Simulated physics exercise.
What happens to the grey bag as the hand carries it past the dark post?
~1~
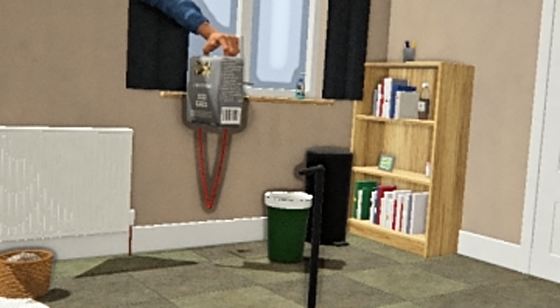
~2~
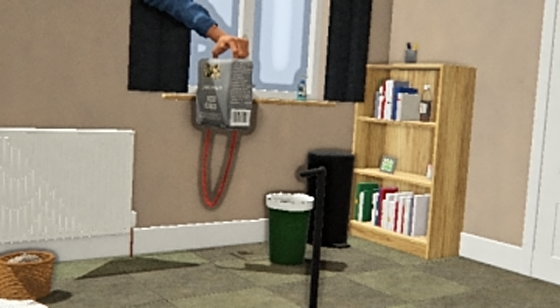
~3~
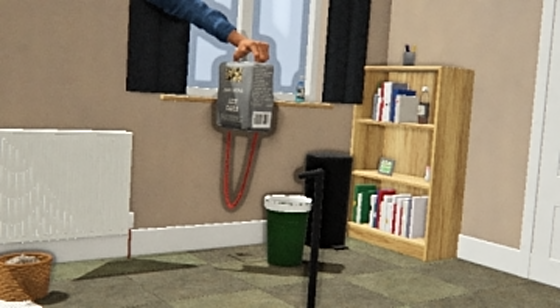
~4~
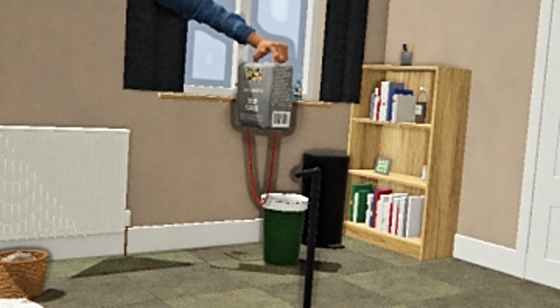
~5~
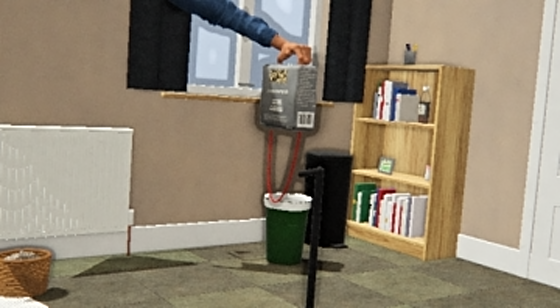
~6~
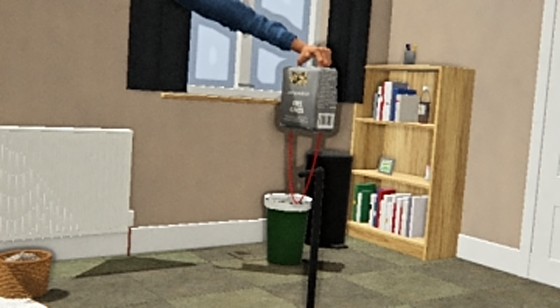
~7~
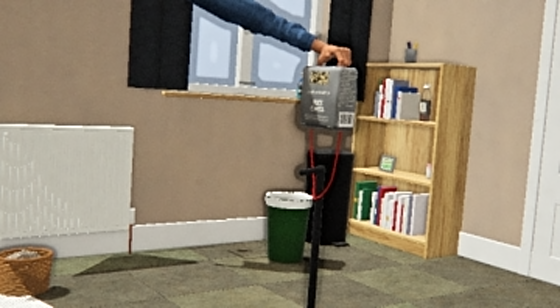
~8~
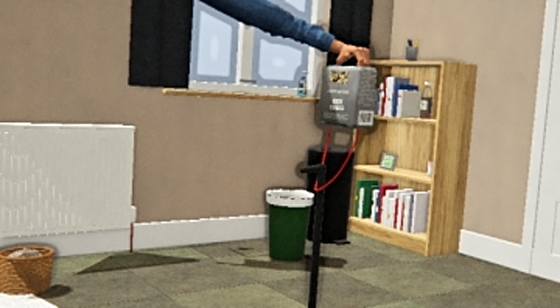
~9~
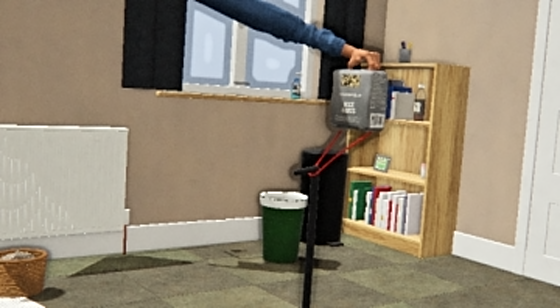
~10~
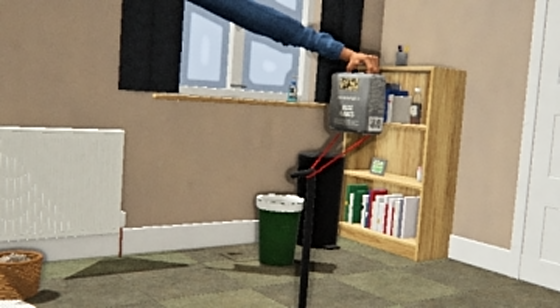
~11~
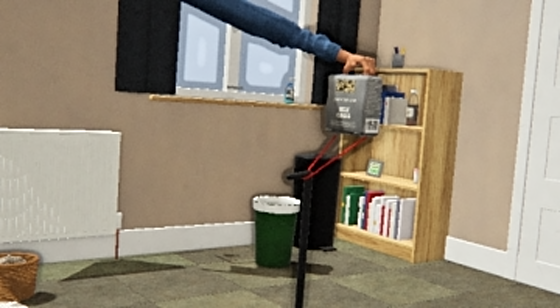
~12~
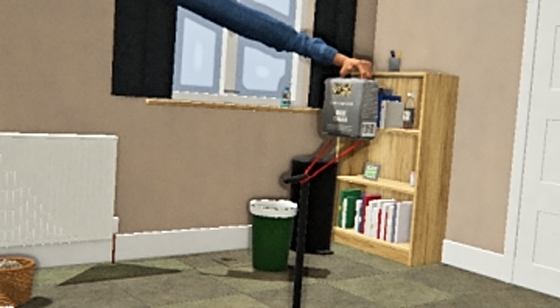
The grey bag gets caught, because its red loop snags on the hook of the post and pulls tight, and the hand comes to a stop.
A hand carried a grey bag with a red shoelace loop hanging below it to the right, past a window and over a dark post, until the loop caught on the post and pulled tight, and the hand stopped near the bookcase.
